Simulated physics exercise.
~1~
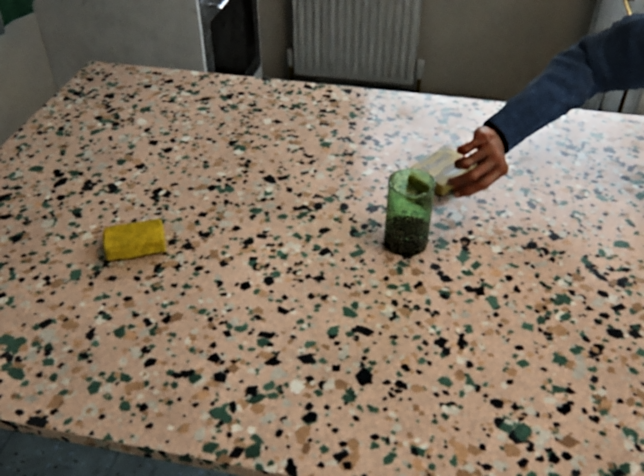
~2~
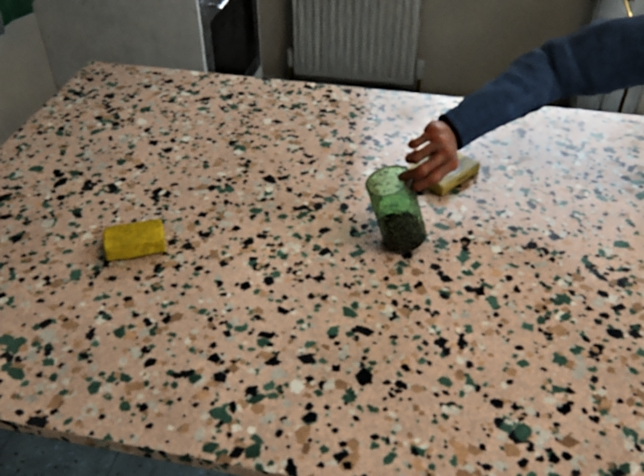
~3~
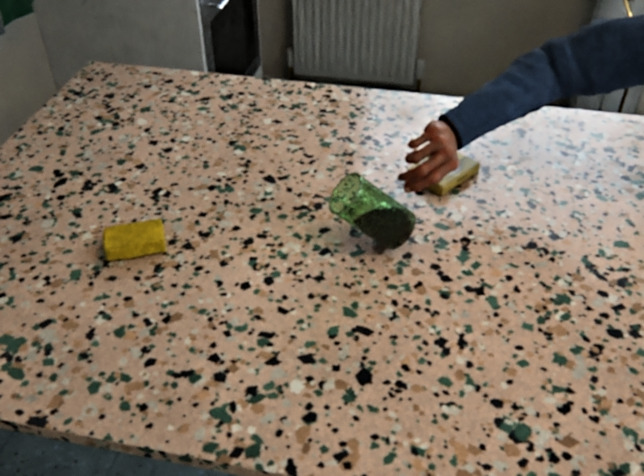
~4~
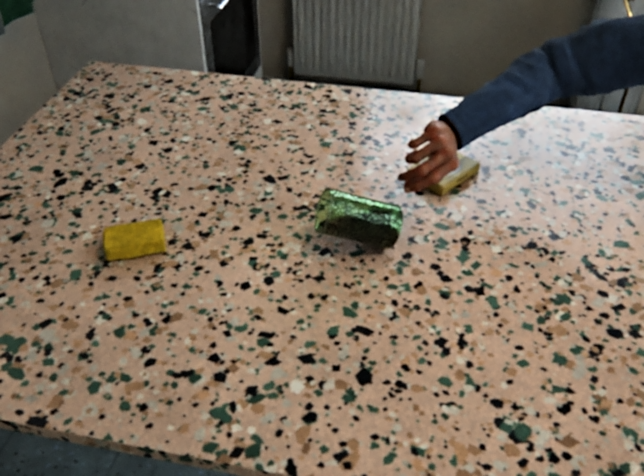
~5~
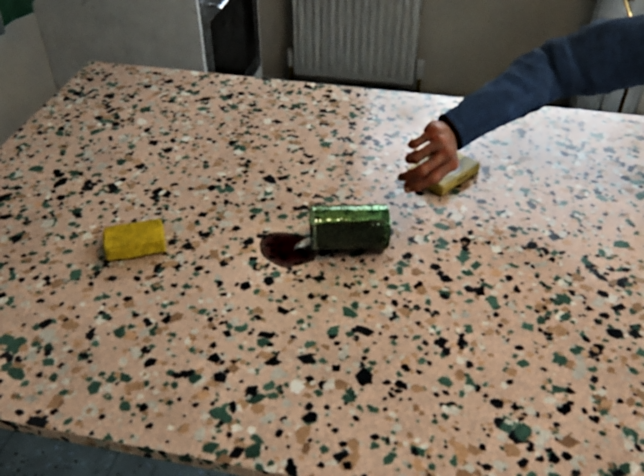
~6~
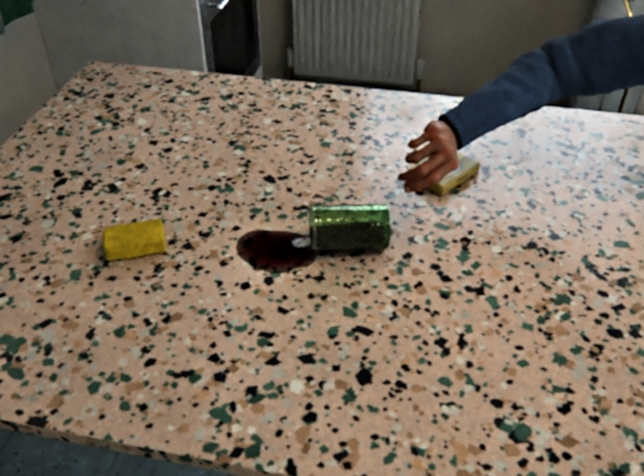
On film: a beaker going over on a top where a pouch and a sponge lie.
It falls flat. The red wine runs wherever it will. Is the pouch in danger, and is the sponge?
As I see it, the pouch is going to be dry afterwards; the sponge is going to be wet afterwards.
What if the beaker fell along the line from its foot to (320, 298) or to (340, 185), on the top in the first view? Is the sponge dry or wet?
On the first try it avoids the spill, and on the second try it avoids the spill.
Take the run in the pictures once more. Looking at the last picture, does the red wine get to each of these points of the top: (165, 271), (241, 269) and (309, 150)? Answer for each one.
Taking them in order, I'd say covered, covered and safe.
A moment on, the puddle covers about as much as a plate; the pouch is untouched; the sponge is reached.
Further on, the puddle covers about as much as a tray; the pouch is untouched; the sponge is reached.
When it is over, the puddle covers about as much as a tray; the pouch is untouched; the sponge is reached.
